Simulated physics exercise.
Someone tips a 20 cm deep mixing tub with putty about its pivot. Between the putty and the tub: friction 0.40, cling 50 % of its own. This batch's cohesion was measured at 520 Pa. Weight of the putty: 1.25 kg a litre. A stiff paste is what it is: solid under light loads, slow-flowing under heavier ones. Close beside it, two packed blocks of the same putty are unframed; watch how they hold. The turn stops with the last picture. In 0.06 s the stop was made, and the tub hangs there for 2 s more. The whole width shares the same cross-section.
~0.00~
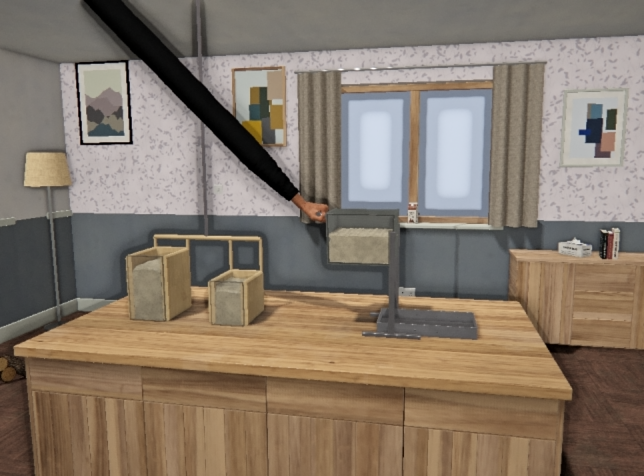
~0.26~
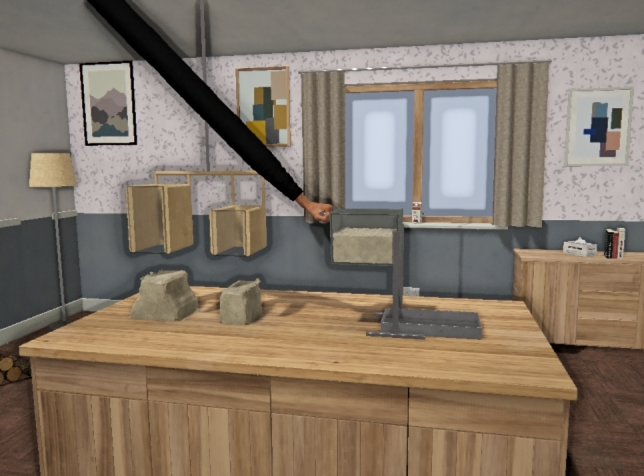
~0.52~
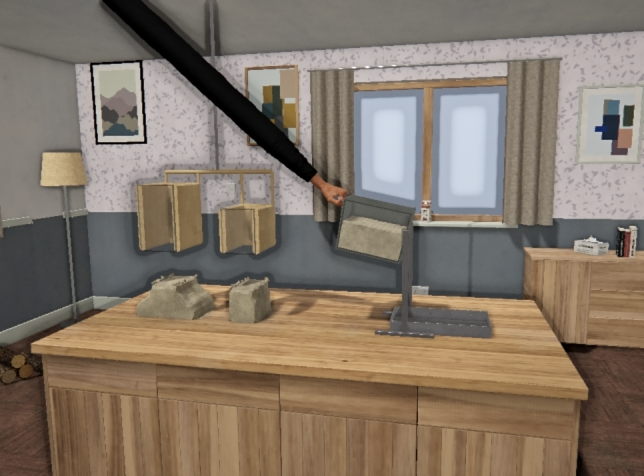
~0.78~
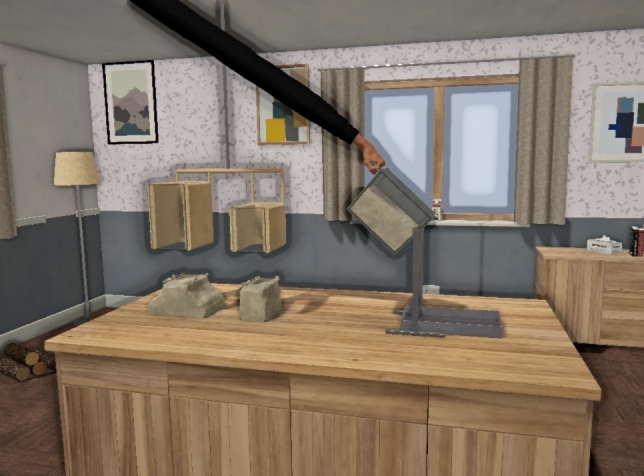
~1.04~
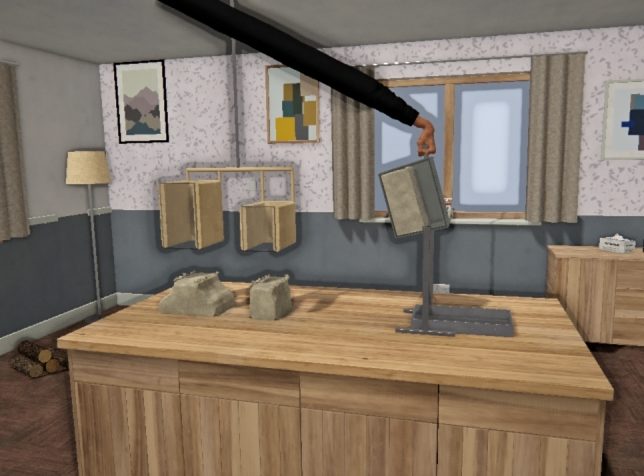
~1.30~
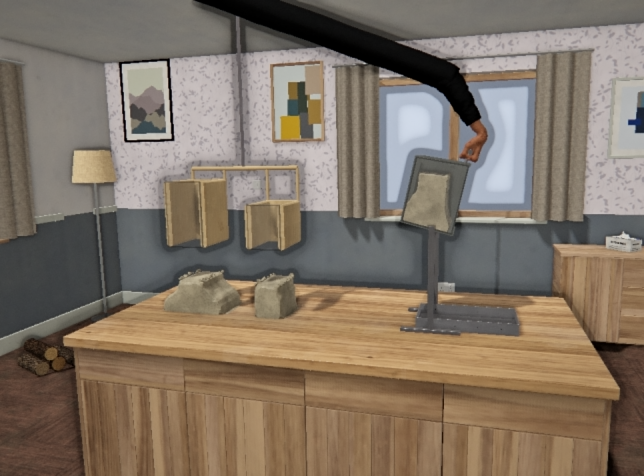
Wooden moulds lifting off two putty blocks, the left slumping more, before a black-sleeved arm turns a putty-filled tub clockwise onto its side.
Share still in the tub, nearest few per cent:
0 %.
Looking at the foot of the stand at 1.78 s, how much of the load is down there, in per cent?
Down at that time: Approx. 60 %.
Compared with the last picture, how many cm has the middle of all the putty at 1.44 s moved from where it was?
Some 7 cm.
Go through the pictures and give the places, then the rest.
In the first frame, handle-side rim at (328, 214), tilt 0 degrees; crest of the putty at (343, 235); block heights 25 cm, 16 cm (left to right).
In the second frame, handle-side rim at (332, 213), tilt 0 degrees; crest of the putty at (346, 235); block heights 19 cm, 15 cm (left to right).
In the third frame, handle-side rim at (346, 199), tilt 12 degrees; crest of the putty at (346, 221); block heights 16 cm, 15 cm (left to right).
In the fourth frame, handle-side rim at (382, 171), tilt 43 degrees; crest of the putty at (370, 190); block heights 16 cm, 15 cm (left to right).
In the fifth frame, handle-side rim at (430, 159), tilt 75 degrees; crest of the putty at (408, 169); block heights 16 cm, 15 cm (left to right).
In the sixth frame, handle-side rim at (469, 167), tilt 102 degrees; crest of the putty at (423, 174); block heights 16 cm, 15 cm (left to right).
After 1.44 s, the tub is at 102 degrees and holds 82 %.
After 1.61 s, the tub is at 102 degrees and holds 38 %.
After 1.78 s, the tub is at 102 degrees and holds 21 %.
After 1.95 s, the tub is at 102 degrees and holds 0 %.
After 3.30 s, the tub is at 102 degrees and holds 0 %.
